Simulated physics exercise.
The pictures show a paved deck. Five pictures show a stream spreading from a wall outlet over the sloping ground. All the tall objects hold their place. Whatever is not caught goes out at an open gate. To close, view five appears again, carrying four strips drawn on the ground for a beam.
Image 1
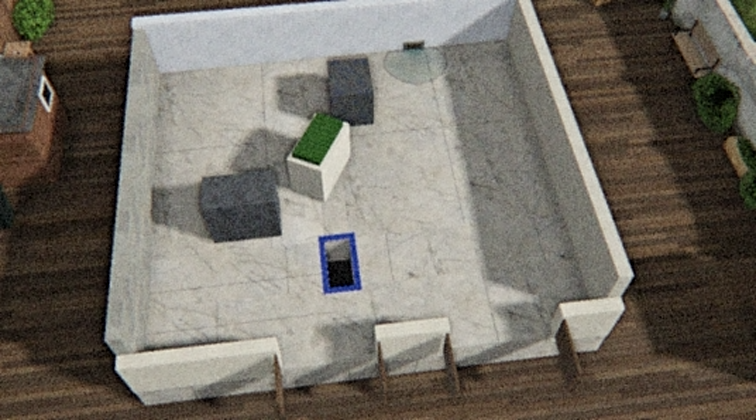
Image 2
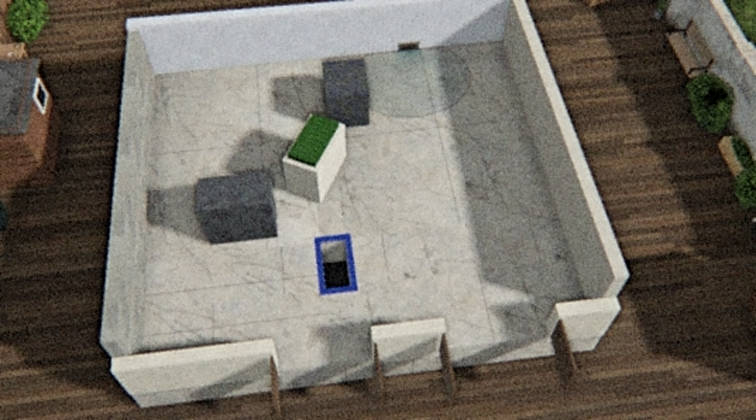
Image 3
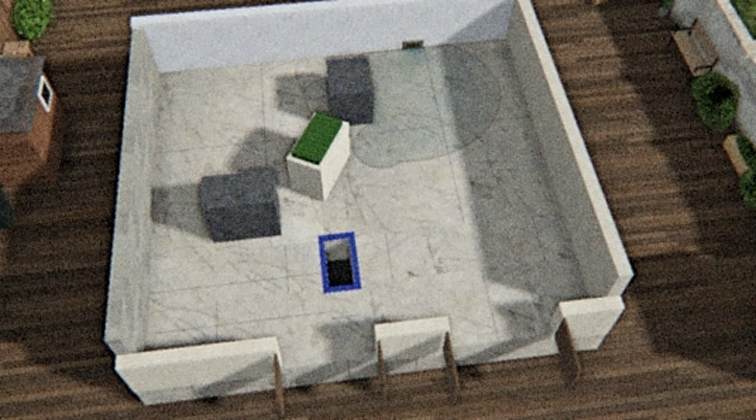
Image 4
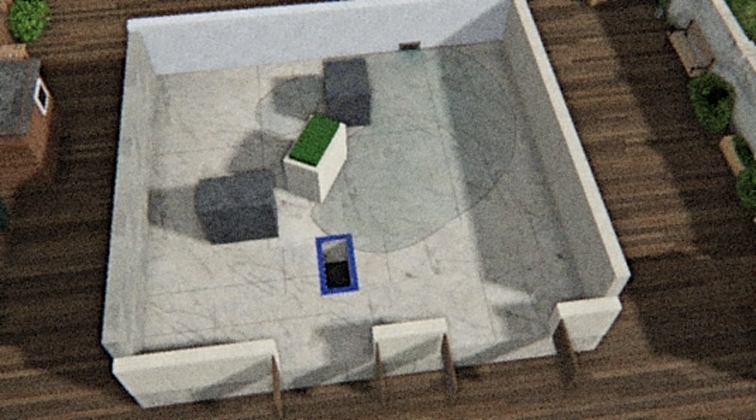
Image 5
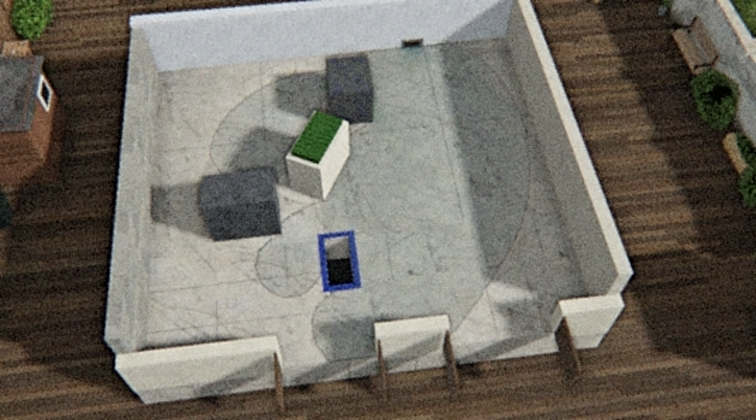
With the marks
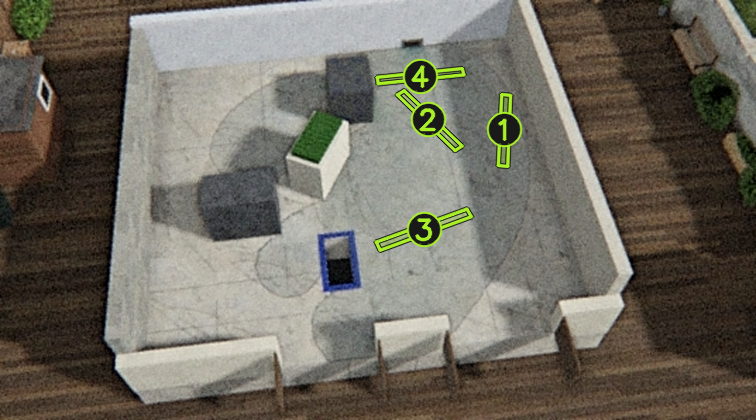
Water spreads in a thin, rounded sheet from a small dark outlet at the far wall of a pale walled deck, seen from high above. Two dark grey blocks and a white planter topped with green stand left of centre, behind a blue-rimmed drain and two front gaps. The sheet widens toward the front, passes around the planter and blocks, and reaches the drain, while the view shifts very slightly.
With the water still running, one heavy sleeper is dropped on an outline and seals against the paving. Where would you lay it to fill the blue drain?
Use spot 3.
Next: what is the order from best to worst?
3, 1, 2, 4.
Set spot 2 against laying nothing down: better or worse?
It is worse.
On the marked copy, 1 from (503, 165) to (506, 94); 2 from (400, 92) to (458, 148); 3 from (378, 246) to (469, 212); 4 from (377, 80) to (463, 71).
With 1, about 25 % of the stream runs into the blue drain, about 69 % out by the gates.
With 2, about 14 % of the stream runs into the blue drain, about 80 % out by the gates.
With 3, about 51 % of the stream runs into the blue drain, about 44 % out by the gates.
With 4, about 5 % of the stream runs into the blue drain, about 92 % out by the gates.
